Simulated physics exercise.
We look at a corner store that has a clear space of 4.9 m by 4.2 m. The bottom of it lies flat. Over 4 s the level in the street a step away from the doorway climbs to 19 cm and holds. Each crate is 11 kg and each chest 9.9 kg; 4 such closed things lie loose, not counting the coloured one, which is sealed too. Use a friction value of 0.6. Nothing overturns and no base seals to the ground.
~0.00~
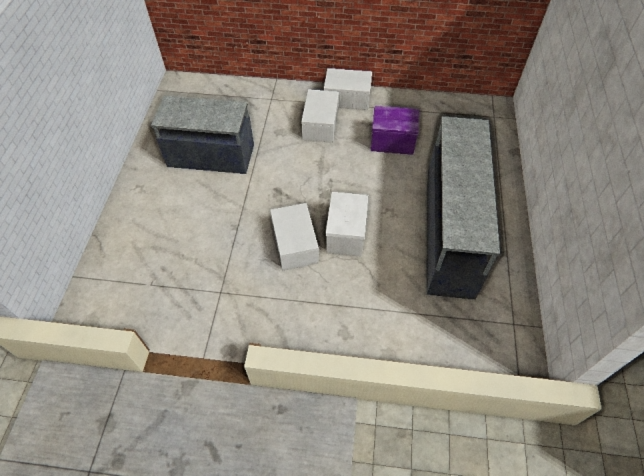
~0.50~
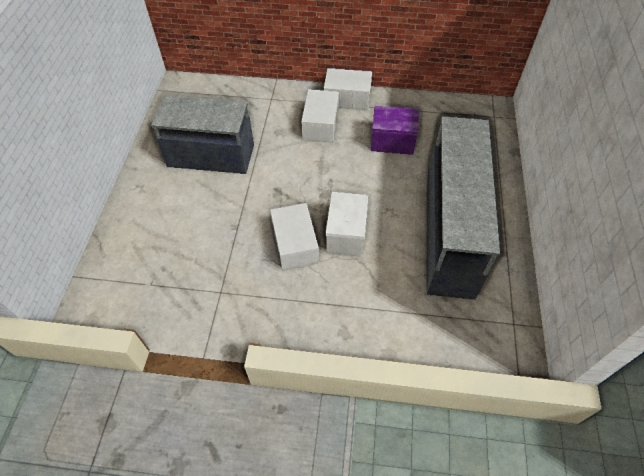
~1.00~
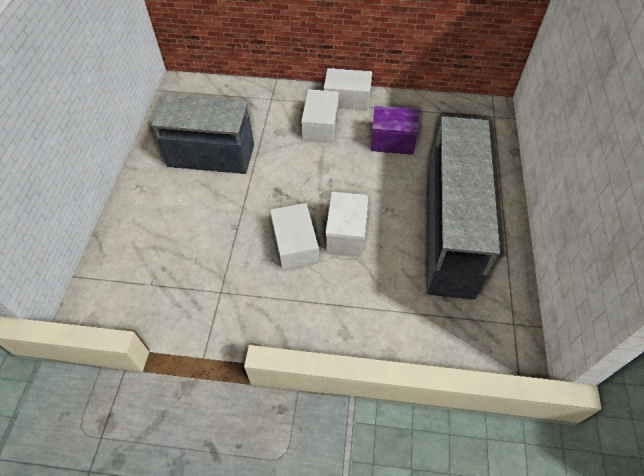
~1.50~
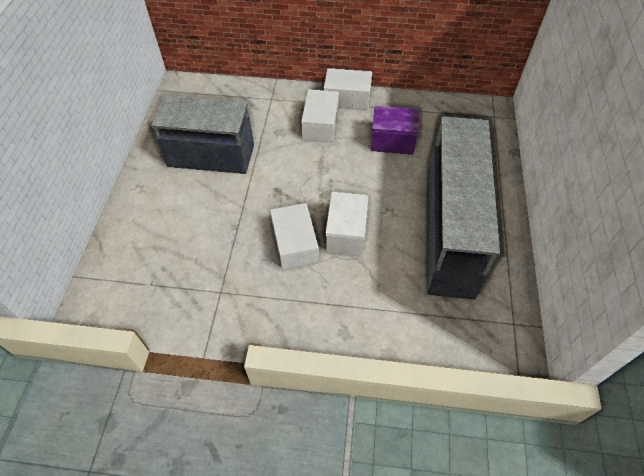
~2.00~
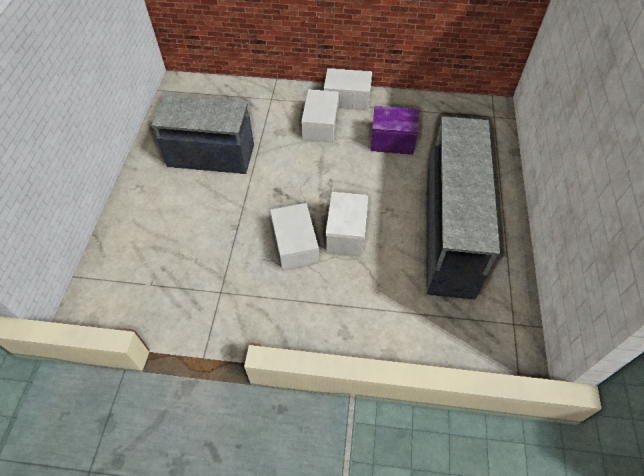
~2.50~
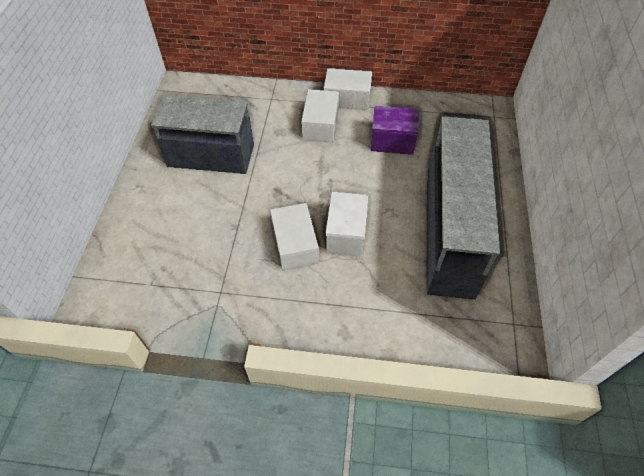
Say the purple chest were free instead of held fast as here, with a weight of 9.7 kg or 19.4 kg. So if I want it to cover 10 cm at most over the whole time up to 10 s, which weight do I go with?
Going by the pictures, it is pinned only by the heavier mass.
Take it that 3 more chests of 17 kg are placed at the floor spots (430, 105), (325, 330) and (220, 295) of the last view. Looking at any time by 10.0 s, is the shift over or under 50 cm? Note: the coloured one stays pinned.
Listed in turn, they go beneath the bar, beneath the bar, over the bar.
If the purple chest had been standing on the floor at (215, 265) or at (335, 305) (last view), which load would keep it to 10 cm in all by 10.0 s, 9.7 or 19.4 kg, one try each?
The first time both options come up short; the second time the lesser option suffices.
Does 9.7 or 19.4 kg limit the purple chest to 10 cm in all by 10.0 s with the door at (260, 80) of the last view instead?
So the light mass does it.
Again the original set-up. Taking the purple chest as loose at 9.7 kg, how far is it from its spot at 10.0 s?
20 cm.
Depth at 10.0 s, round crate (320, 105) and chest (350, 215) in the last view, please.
Roughly 7 and 5 cm.
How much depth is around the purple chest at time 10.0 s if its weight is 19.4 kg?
4 cm, roughly.
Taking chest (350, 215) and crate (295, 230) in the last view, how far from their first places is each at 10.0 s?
In turn: 50 cm, 200 cm.
After 3.5 s the purple chest would be 0 cm from its start with 9.7 kg and 0 cm from its start with 19.4 kg; 0 cm of water round it then.
After 4.5 s the purple chest would be 0 cm from its start with 9.7 kg and 0 cm from its start with 19.4 kg; 0 cm of water round it then.
After 7.0 s the purple chest would be 0 cm from its start with 9.7 kg and 0 cm from its start with 19.4 kg; 2 cm of water round it then.
After 10.0 s the purple chest would be 24 cm from its start with 9.7 kg and 0 cm from its start with 19.4 kg; 4 cm of water round it then.
